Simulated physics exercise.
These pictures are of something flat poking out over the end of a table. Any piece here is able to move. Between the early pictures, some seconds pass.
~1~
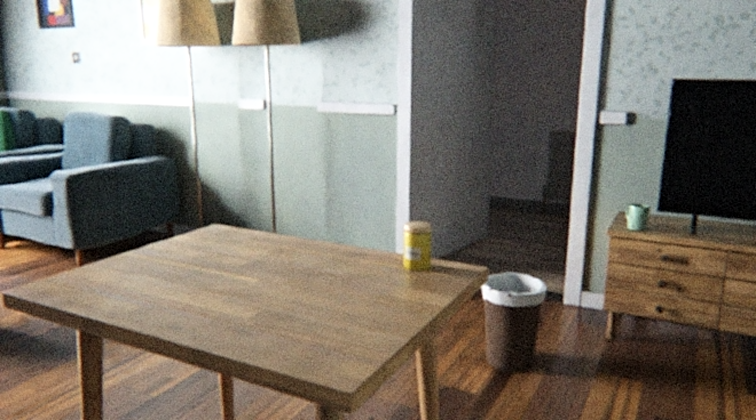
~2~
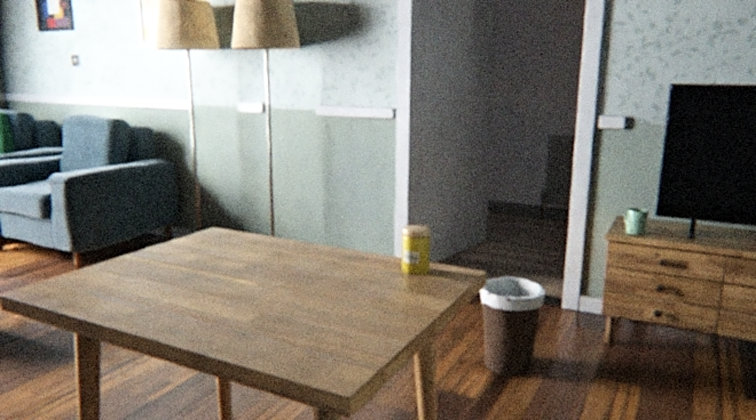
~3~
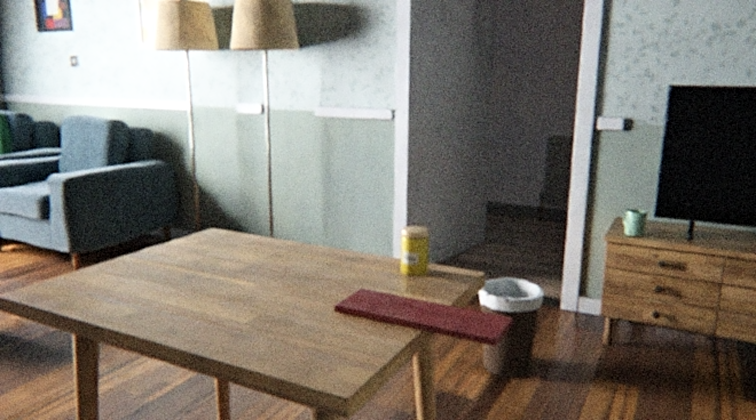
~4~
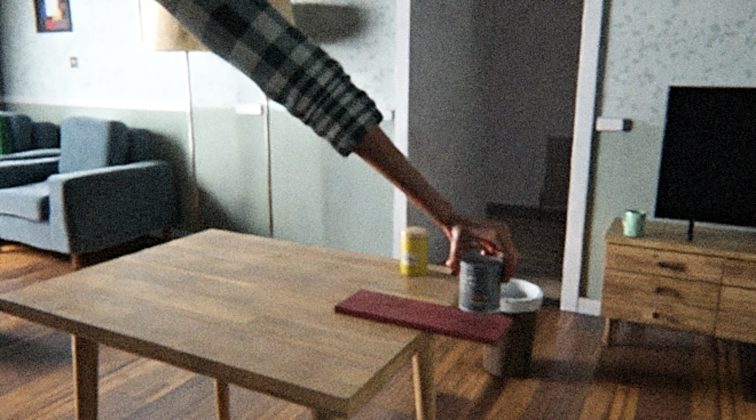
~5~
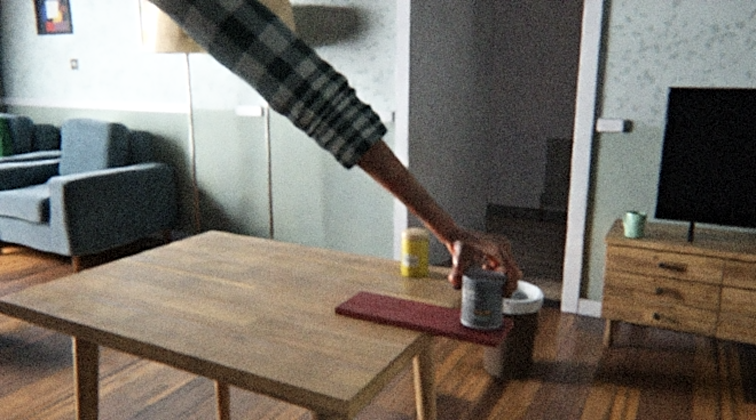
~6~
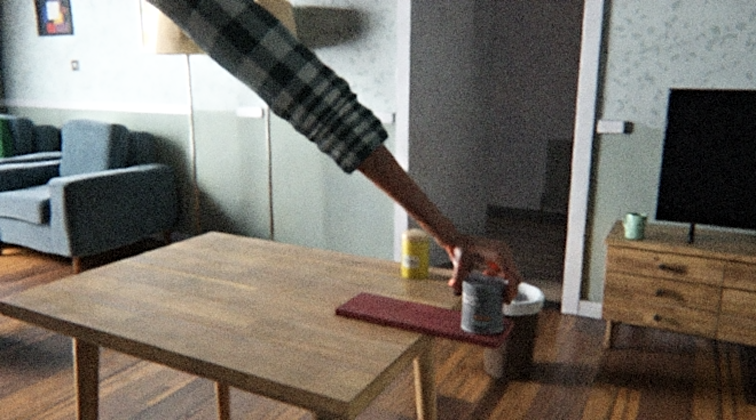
An arm in a checked sleeve enters from the top of a living room, seen from slightly above a wooden table, with blue armchairs and lamps at left, and a bin, doorway and dark television at right. A red plank appears on the table beside a yellow container, poking past its right edge. The hand lowers a grey tin onto the plank's outer end and keeps hold, while the view stays nearly still.
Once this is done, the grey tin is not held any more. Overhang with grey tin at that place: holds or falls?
It loses its footing.
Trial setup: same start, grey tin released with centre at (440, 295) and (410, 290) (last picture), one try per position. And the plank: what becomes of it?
It remains balanced the first time and remains balanced the second time.
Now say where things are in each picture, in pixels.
In the first frame, the last thing is not in view yet.
In the second frame, the last thing is not in view yet.
In the third frame, the last thing is not in view yet; red plank (422, 314).
The fourth frame shows still above its spot; grey tin (480, 283); red plank (422, 315).
The fifth frame shows still above its spot; grey tin (483, 298); red plank (422, 317).
The sixth frame shows set down, still held; grey tin (483, 303); red plank (422, 318).
Then, 0.40 s on from there, red plank and grey tin now down on the floor or falling.
Then, 0.60 s on from there, things are still on the move.
Then, 0.80 s on from there, as before.
In the end, down on the floor or falling, red plank and grey tin; yellow jar unmoved. The plank tips off the edge.
